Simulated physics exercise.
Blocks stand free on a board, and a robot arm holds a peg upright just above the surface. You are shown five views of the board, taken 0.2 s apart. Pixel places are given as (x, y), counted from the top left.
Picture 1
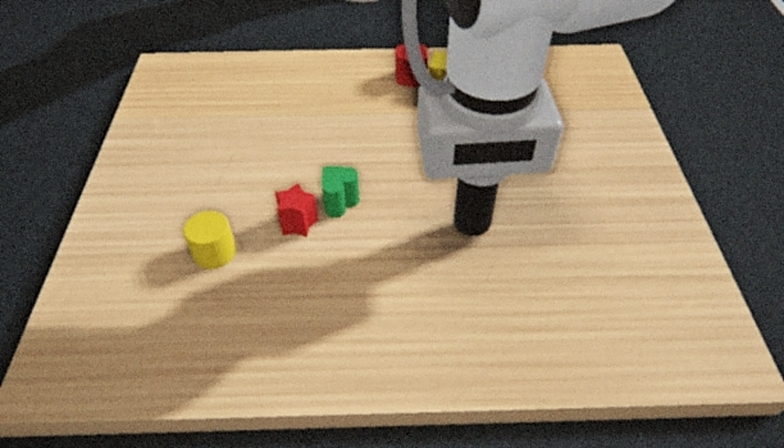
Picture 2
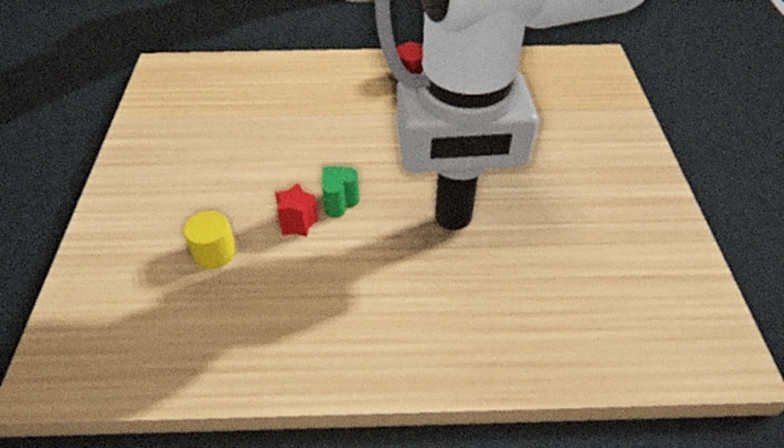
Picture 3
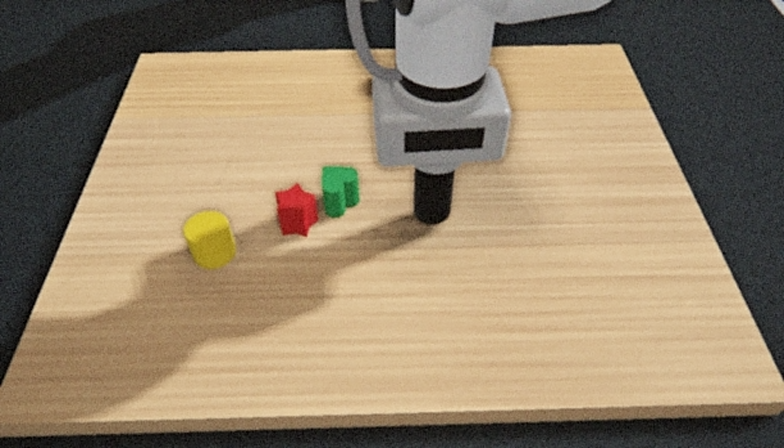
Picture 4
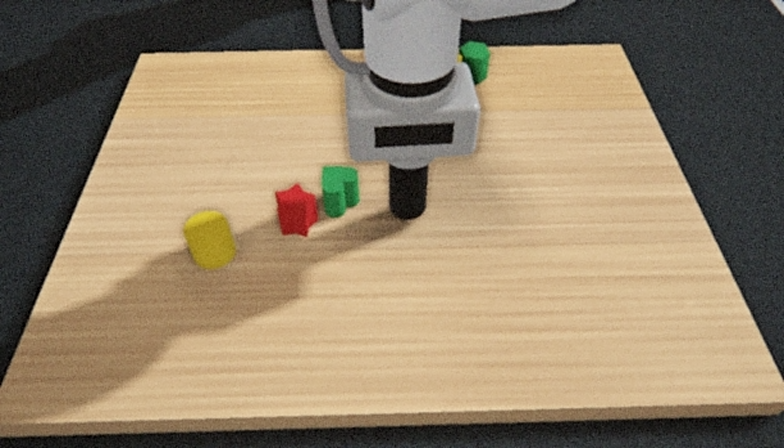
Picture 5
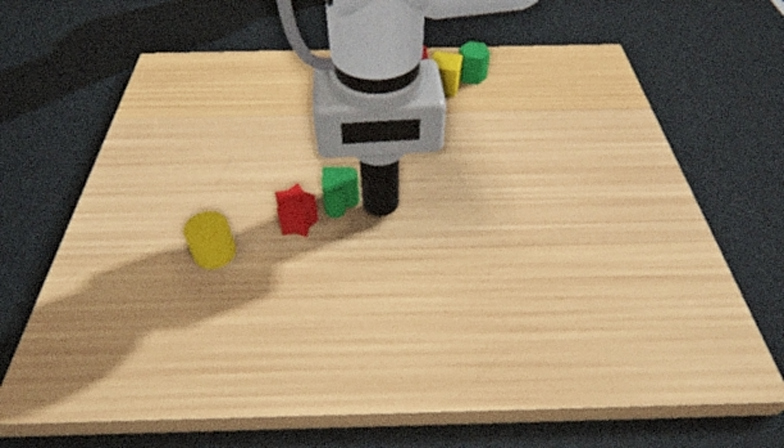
In this clip, a robot arm holding a black peg upright moves it steadily left across a wooden board toward a green block, while that block, a red star and a yellow cylinder stay still.
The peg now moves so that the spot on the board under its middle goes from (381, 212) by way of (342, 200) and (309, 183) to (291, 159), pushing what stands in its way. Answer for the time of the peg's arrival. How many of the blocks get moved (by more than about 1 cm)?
I reckon the push displaces only one of the blocks by more than 1 cm.
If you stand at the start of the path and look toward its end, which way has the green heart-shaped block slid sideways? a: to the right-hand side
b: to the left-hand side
(b)
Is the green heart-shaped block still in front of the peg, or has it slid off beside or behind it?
It ends up beside or behind the peg.
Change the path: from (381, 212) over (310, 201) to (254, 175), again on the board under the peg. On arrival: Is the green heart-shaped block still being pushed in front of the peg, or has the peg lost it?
Final position: Ahead.
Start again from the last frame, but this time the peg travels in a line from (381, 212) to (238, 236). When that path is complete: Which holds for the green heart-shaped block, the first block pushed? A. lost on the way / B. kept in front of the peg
I choose A.
On the path given first. One third of the way, peg at (341, 192); green heart-shaped block at (308, 169), turned 30° anticlockwise.
Two thirds of the way, peg at (308, 175); green heart-shaped block at (273, 159), turned 50° anticlockwise.
At the end, peg at (290, 152); red star unmoved; green heart-shaped block at (265, 156), turned 80° anticlockwise.
